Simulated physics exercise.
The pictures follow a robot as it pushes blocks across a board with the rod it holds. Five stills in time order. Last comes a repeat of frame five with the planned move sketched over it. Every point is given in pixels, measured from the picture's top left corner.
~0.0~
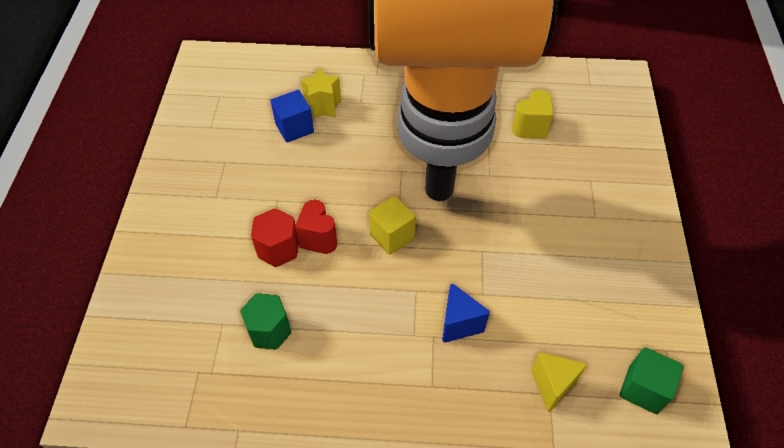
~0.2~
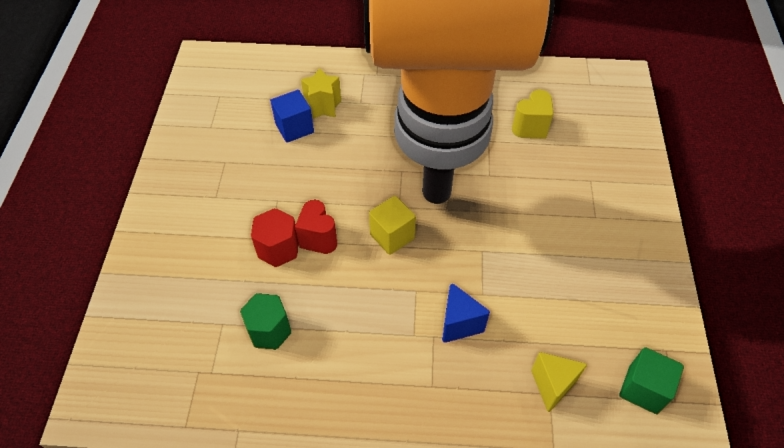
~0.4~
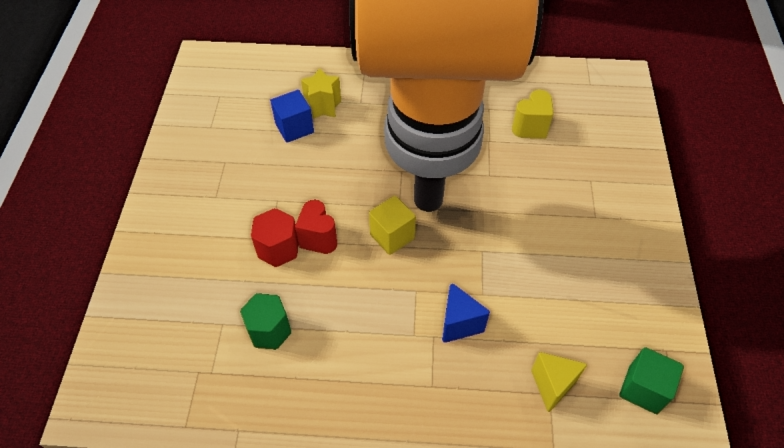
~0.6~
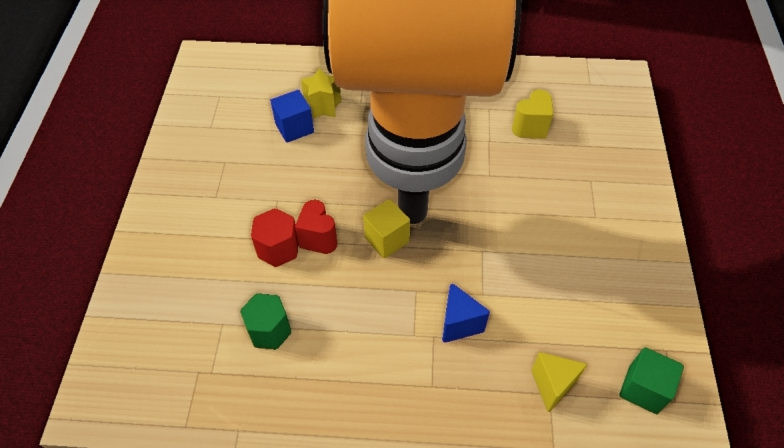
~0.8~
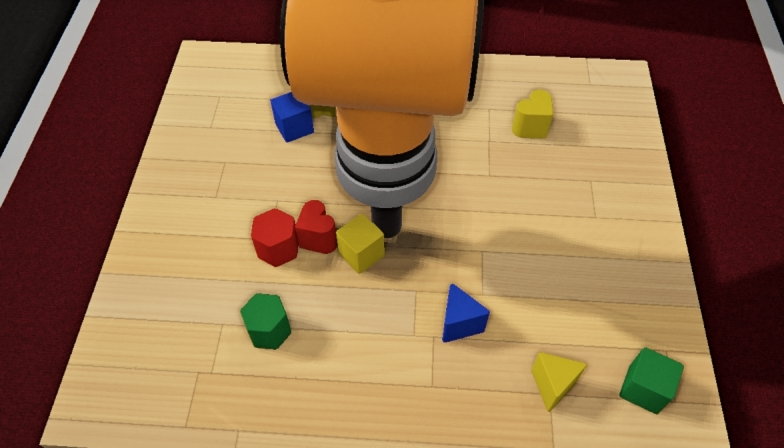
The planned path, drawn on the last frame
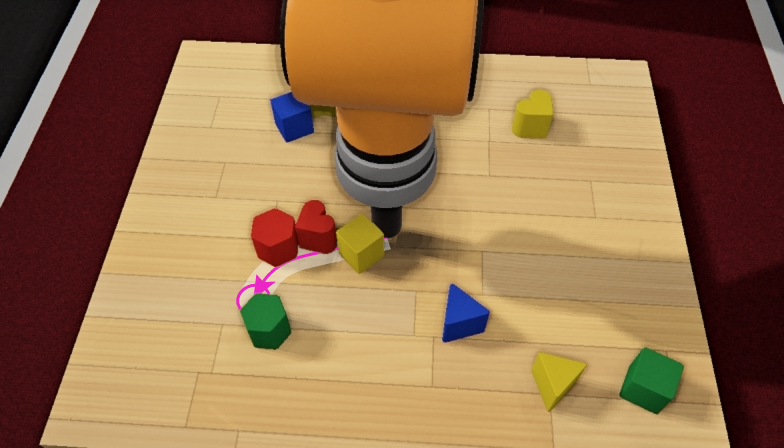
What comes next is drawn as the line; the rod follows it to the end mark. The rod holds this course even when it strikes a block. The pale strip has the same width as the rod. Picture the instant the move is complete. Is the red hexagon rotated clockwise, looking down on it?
No, I don't think so.
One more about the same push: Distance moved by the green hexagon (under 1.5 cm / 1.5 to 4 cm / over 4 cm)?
Within 1.5 cm.
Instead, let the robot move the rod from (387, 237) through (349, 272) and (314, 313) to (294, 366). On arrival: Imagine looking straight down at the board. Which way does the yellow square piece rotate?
Direction: Clockwise.
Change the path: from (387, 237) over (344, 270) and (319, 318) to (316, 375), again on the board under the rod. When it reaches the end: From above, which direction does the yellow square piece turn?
Overhead view: Clockwise.
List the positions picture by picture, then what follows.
In the first picture, tip of the rod at (439, 191), middles of tops, green hexagon at (263, 312), red hexagon at (273, 227), red heart-shaped block at (315, 217), yellow square piece at (392, 214).
In the second picture, rod at (437, 194), nothing pushed.
In the third picture, rod at (428, 202), nothing pushed.
In the fourth picture, rod at (413, 213), yellow square piece at (387, 218).
In the fifth picture, rod at (387, 227), green hexagon at (263, 312), red hexagon at (273, 227), red heart-shaped block at (315, 217), yellow square piece at (360, 233).
The line goes from (387, 237) through (337, 248) and (287, 262) to (254, 299).
What follows on the original path. One third of the way, rod at (336, 239); red hexagon at (260, 225), turned 15° anticlockwise; red heart-shaped block at (302, 216), turned 20° clockwise; yellow square piece at (325, 255), turned 35° anticlockwise.
Two thirds of the way, rod at (283, 253); red hexagon at (241, 220), turned 55° anticlockwise; red heart-shaped block at (283, 214), turned 105° clockwise; yellow square piece at (317, 261), turned 65° anticlockwise.
At the end, rod at (250, 290); green hexagon unmoved; red hexagon at (241, 220), turned 55° anticlockwise; red heart-shaped block at (283, 214), turned 105° clockwise; yellow square piece at (317, 261), turned 65° anticlockwise.
